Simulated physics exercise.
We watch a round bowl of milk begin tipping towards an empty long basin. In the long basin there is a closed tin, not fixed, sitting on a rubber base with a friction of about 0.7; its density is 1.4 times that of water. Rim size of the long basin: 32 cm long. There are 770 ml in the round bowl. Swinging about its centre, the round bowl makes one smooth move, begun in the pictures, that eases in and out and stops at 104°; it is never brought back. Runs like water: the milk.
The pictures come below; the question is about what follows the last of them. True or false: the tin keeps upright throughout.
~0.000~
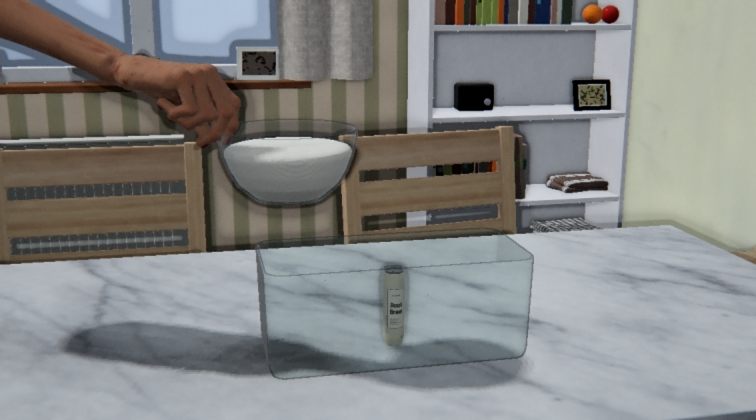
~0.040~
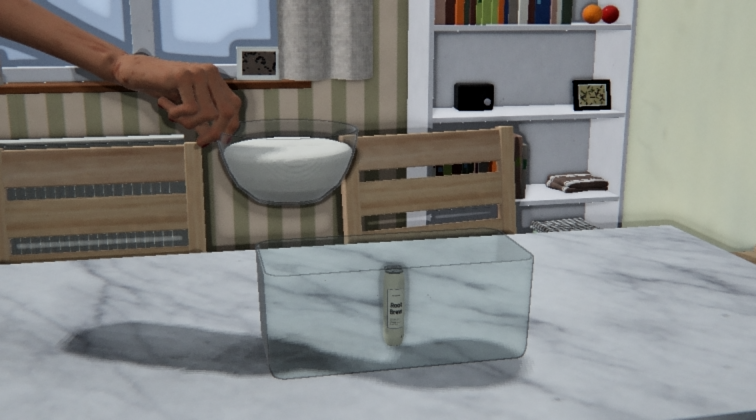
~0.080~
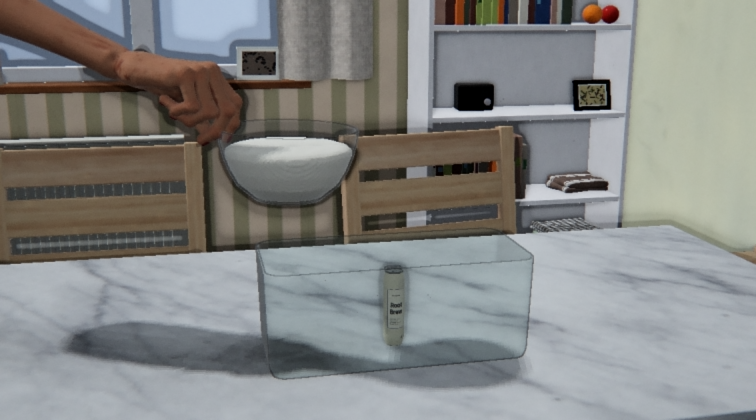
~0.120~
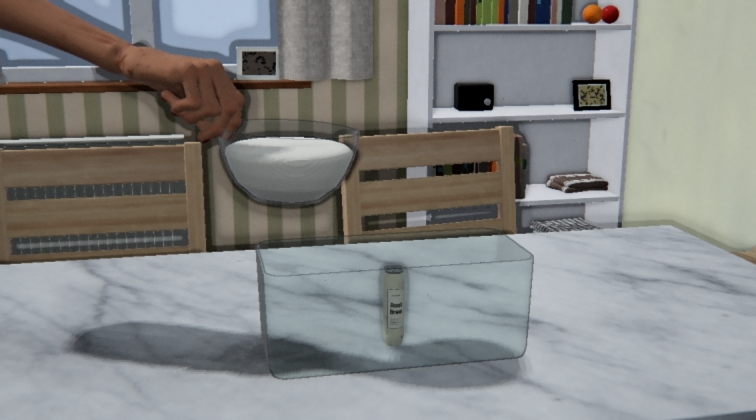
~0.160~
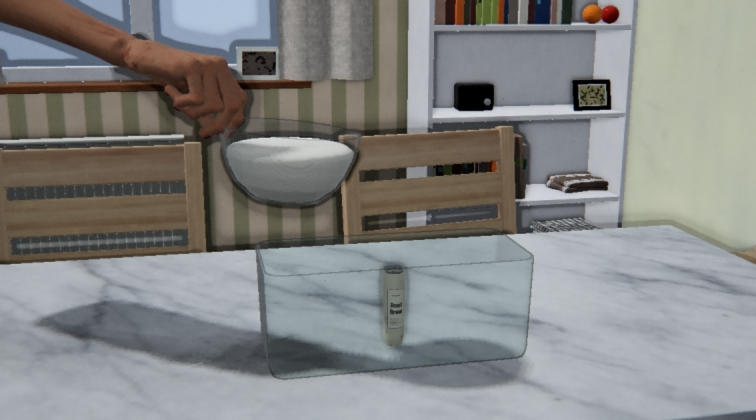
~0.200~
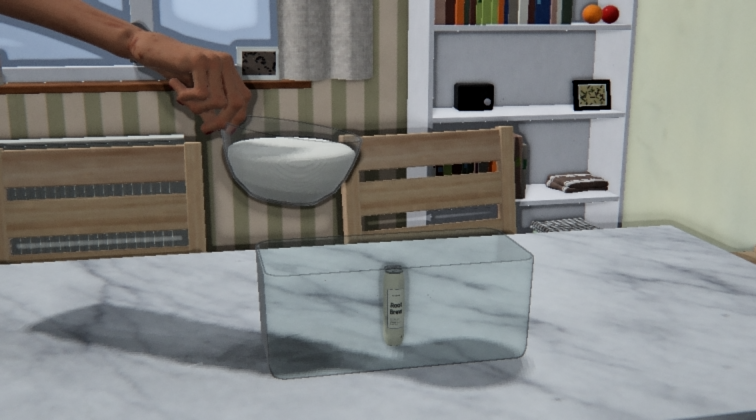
True.
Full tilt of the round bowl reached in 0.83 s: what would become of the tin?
With that tilt, the tin stays on its base.
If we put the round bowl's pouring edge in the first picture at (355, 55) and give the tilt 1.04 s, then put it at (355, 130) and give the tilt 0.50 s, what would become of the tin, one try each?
First it stays on its base; then it tips over.
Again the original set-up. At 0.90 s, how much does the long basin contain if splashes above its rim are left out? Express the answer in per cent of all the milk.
90 %, more or less.
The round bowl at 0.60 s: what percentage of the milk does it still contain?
Fraction remaining: Approx. 58 per cent.
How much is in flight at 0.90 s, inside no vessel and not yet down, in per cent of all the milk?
About 6 per cent.
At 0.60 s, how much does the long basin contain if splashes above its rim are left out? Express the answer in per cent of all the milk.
I'd put it near 12 percent.
Then, 0.60 s in, the tilt is 65° and 58 per cent is still to pour; the tin stands where it began.
Then, 0.90 s in, the tilt is 99° and 4 per cent is still to pour; the tin stands where it began.
Then, 1.21 s in, the tilt is 104° and 0 per cent is still to pour; the tin stands where it began.
Then, 1.54 s in, the tilt is 104° and 0 per cent is still to pour; the tin stands where it began.
Finally, the tin stands where it began.
